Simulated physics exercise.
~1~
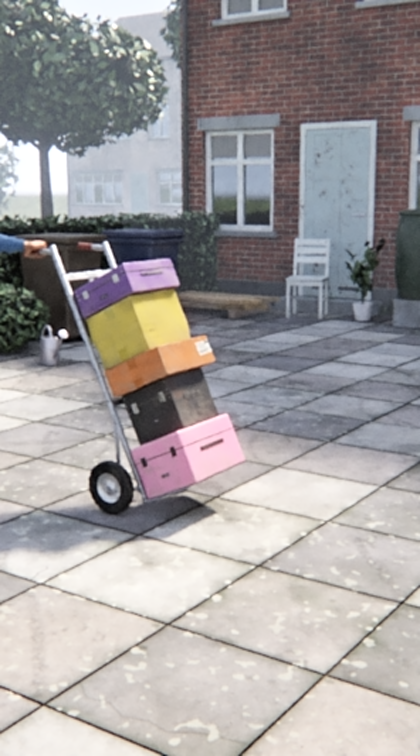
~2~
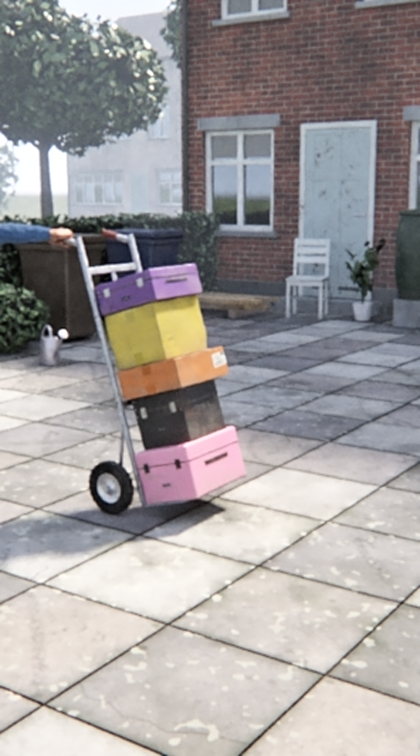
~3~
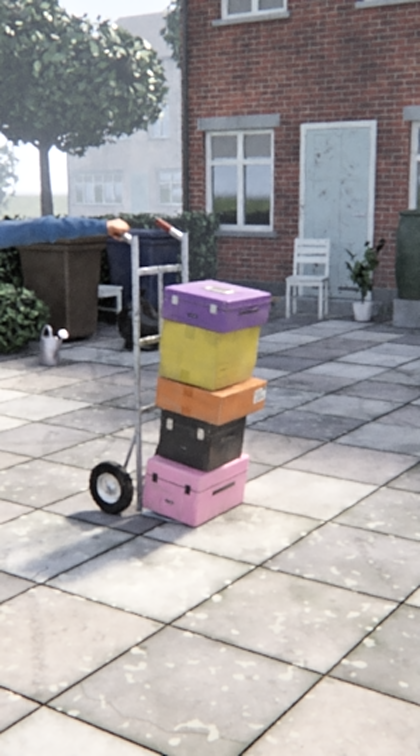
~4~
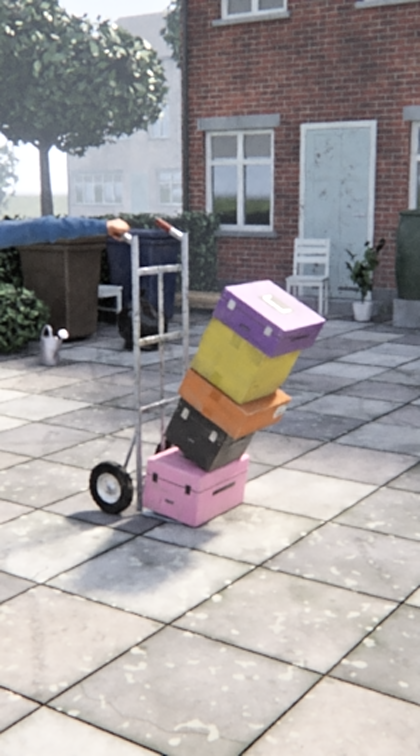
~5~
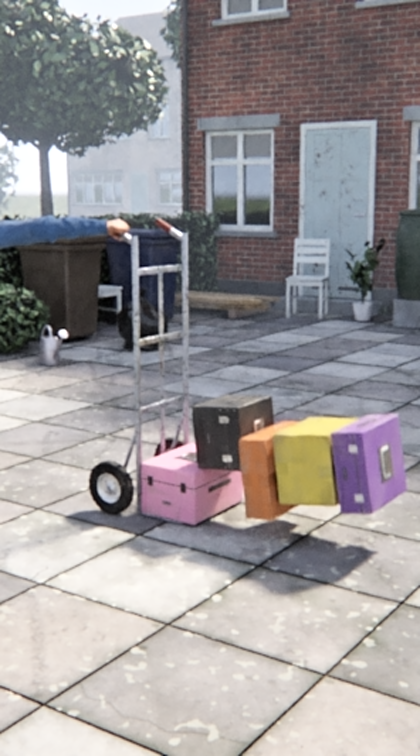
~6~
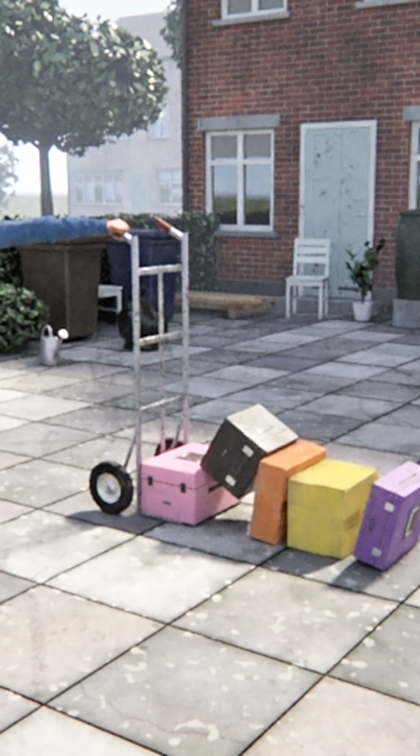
On a paved yard, a hand truck swings upright and its stacked boxes topple right, leaving the pink one upright.
